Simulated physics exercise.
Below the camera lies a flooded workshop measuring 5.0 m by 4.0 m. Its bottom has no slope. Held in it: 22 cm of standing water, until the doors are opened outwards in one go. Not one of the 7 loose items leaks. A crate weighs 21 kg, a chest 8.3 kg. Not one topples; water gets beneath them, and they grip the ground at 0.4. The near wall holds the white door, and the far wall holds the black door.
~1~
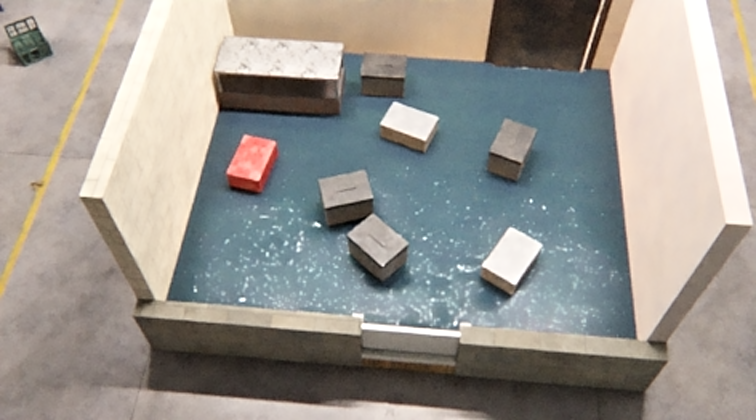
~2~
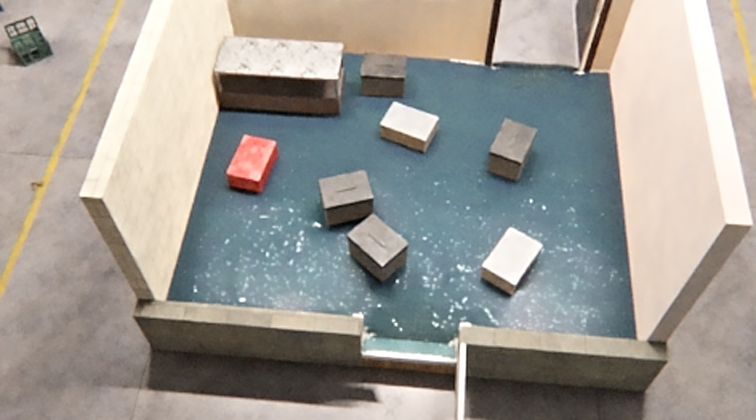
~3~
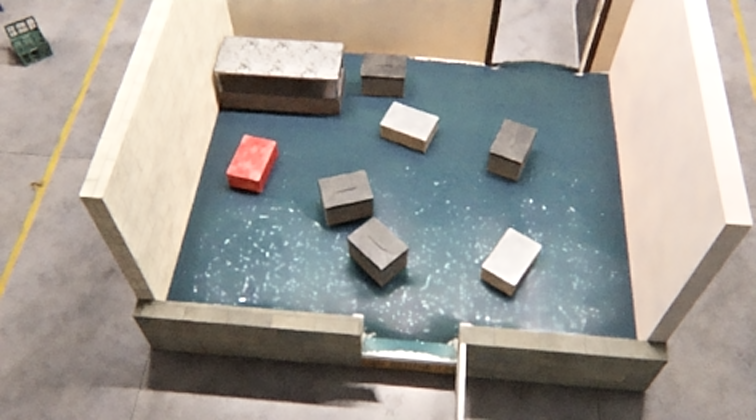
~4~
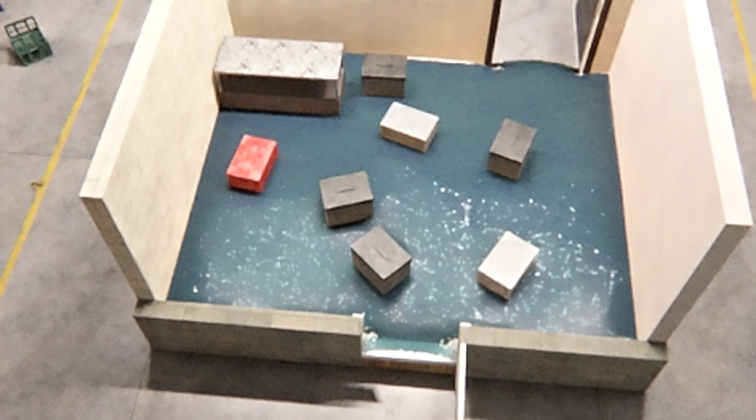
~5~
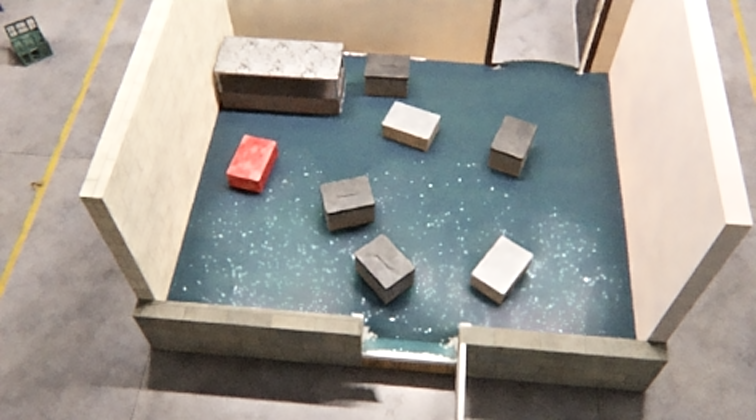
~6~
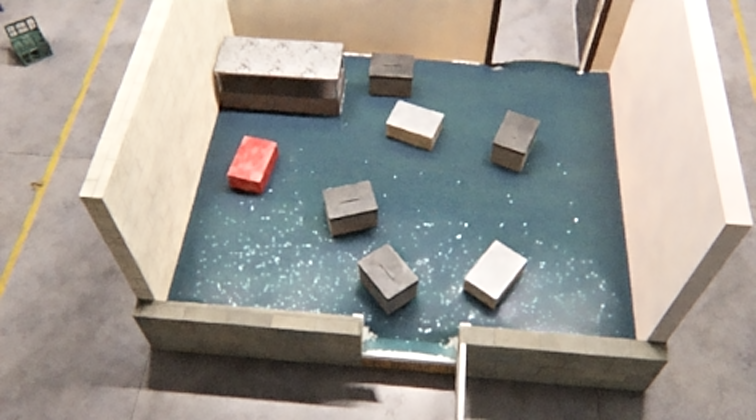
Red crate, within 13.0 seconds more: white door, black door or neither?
Red crate - neither.
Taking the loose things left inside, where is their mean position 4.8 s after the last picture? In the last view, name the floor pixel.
Somewhere near (444, 171).
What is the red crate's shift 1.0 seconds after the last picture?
Displacement near 10 cm.
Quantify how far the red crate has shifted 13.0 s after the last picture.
100 centimetres.
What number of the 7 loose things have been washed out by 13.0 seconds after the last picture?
By then 6.
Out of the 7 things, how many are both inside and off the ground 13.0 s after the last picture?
Count: 1.
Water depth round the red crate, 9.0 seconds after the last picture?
12 cm, roughly.
Then, 1.0 s after the last picture the red crate is near (258, 166), 0.1 m from its start, afloat; 0 of 7 are out; 7 afloat.
Then, 4.8 s after the last picture the red crate is near (289, 170), 0.5 m from its start, afloat; 1 of 7 are out; 6 afloat.
Then, 9.0 s after the last picture the red crate is near (295, 174), 0.5 m from its start, afloat; 6 of 7 are out; 1 afloat.
Then, 13.0 s after the last picture the red crate is near (328, 176), 0.9 m from its start, afloat; 6 of 7 are out; 1 afloat.
